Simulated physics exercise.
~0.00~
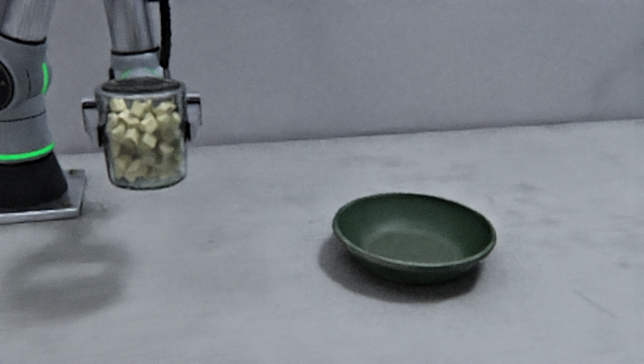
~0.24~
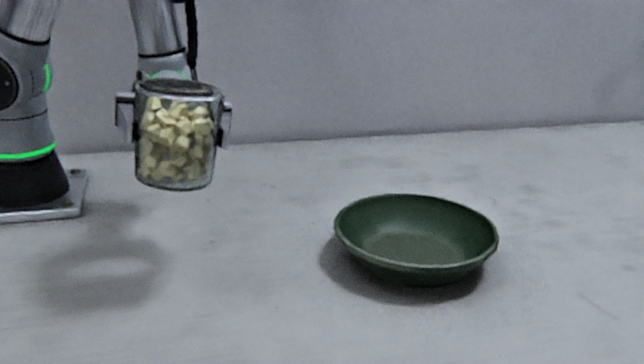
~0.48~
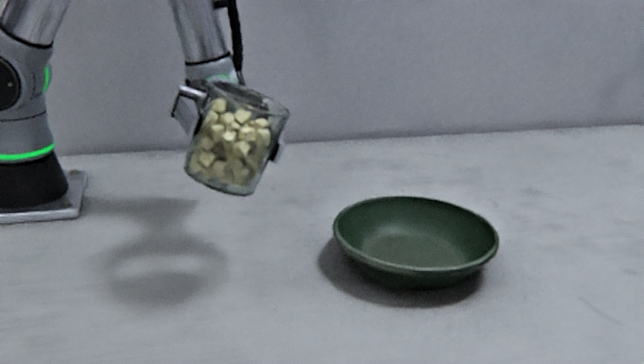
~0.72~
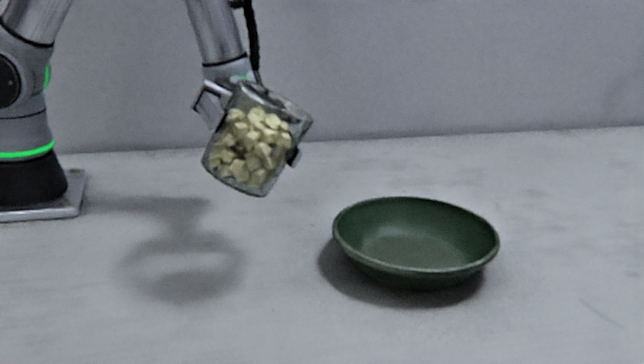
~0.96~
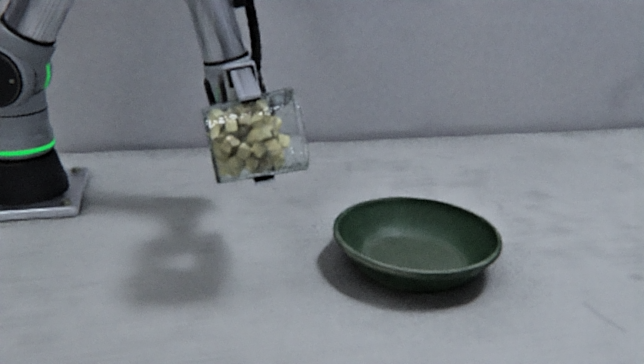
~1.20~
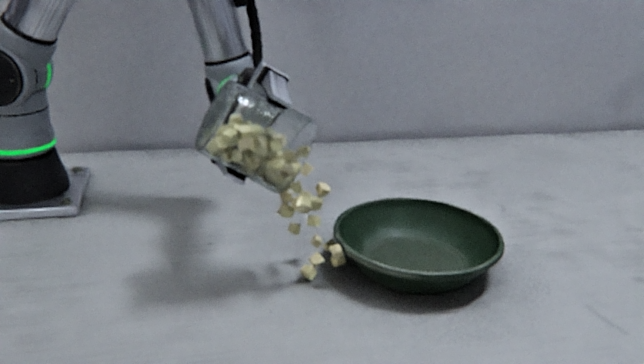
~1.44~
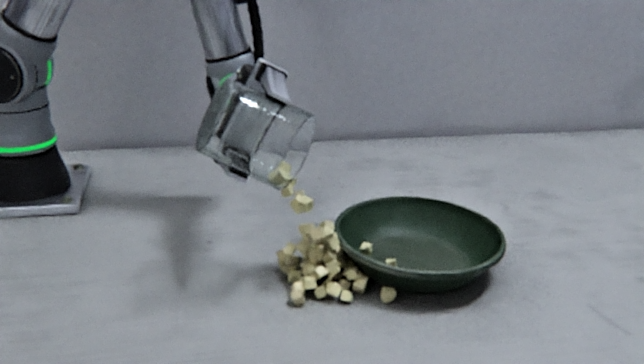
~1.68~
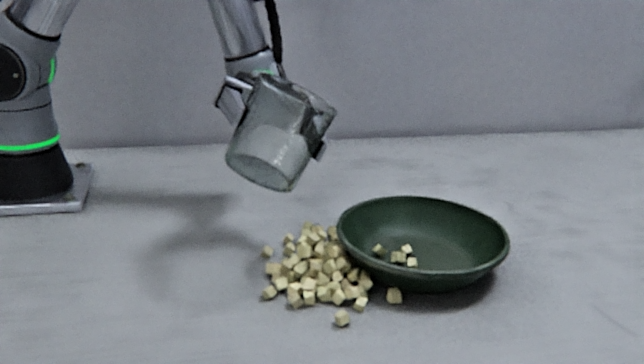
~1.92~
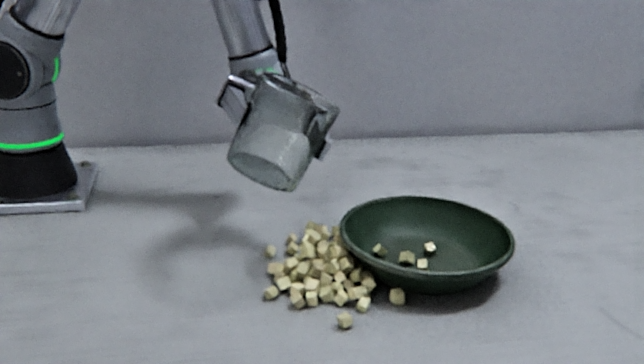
A robot arm carrying a clear beaker rightward and tipping pale cubes mostly onto the table beside a green bowl, few landing inside.
